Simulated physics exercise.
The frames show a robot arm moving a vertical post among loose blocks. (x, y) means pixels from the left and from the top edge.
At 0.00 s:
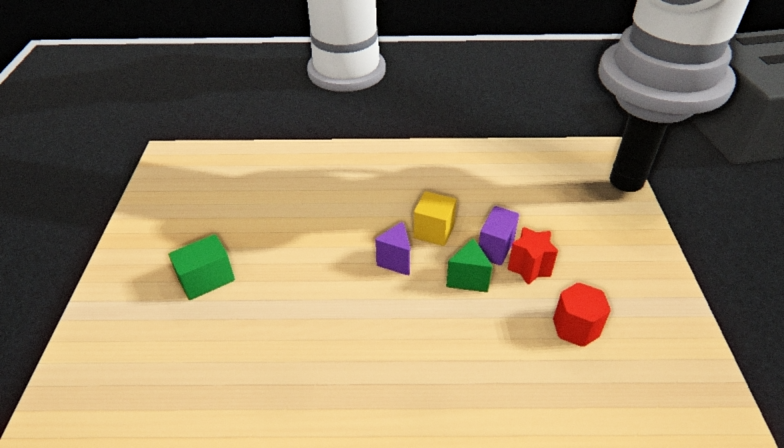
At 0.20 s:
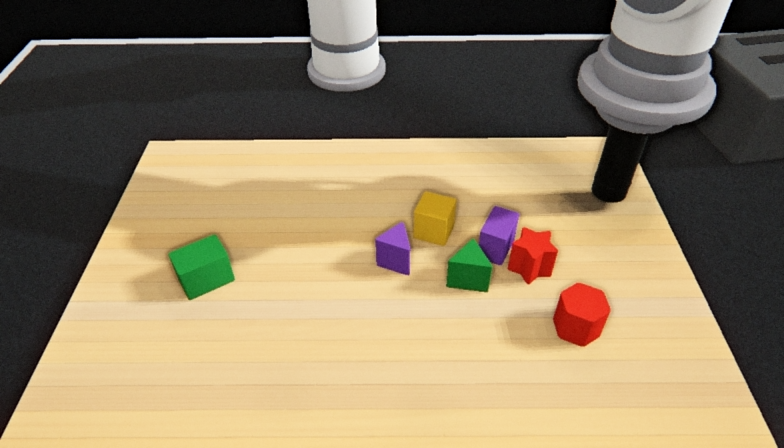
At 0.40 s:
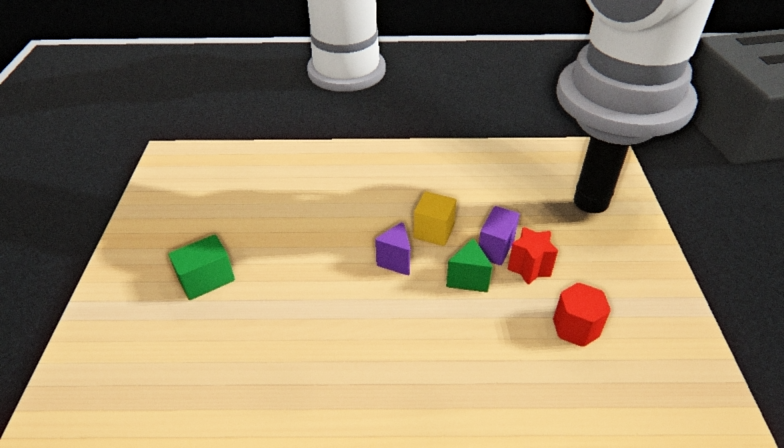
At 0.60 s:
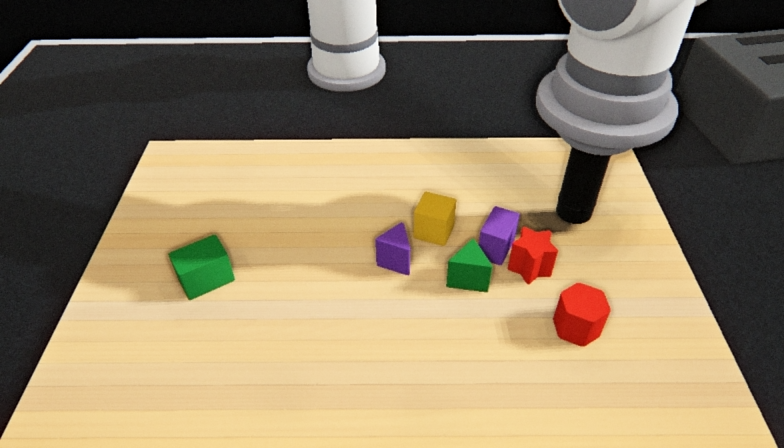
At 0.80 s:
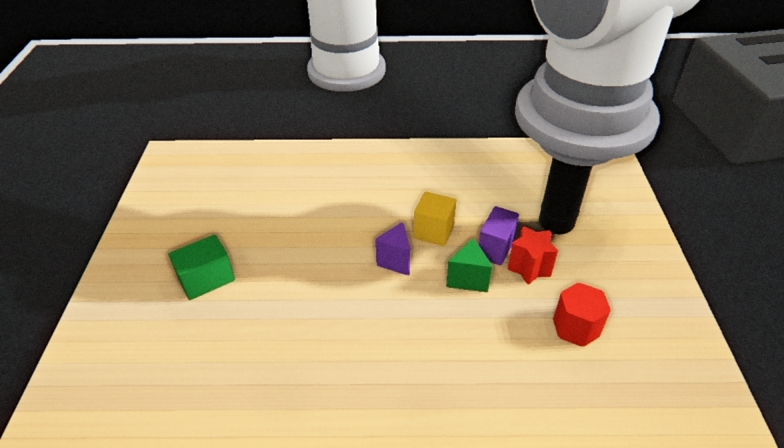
A robot arm moves its black post left and nearer, up beside the red star.
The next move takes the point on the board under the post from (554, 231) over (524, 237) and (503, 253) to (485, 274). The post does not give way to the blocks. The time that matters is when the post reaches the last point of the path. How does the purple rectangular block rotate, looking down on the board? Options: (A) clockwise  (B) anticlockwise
My answer is option A.
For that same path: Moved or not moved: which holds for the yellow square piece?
Well, the yellow square piece holds its place.
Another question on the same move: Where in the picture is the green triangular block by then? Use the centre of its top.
Located at (452, 268).
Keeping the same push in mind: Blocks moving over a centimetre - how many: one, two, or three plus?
Three or more blocks.
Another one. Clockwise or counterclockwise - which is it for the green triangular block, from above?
Viewed from above, counterclockwise.
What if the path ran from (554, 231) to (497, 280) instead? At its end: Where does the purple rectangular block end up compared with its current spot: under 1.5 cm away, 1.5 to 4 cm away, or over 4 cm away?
If I had to pick, the purple rectangular block travels less than 1.5 cm here.
On the path given first. One third of the way, post (525, 229); purple rectangular block (493, 225).
Two thirds of the way, post (504, 246); green triangular block (458, 264), turned 50° anticlockwise; purple rectangular block (466, 237), turned 15° clockwise; red star (532, 249), turned 50° anticlockwise.
At the end, post (486, 266); yellow square piece in place; green triangular block (452, 268), turned 70° anticlockwise; purple rectangular block (445, 245), turned 55° clockwise; red star (531, 254), turned 75° anticlockwise.
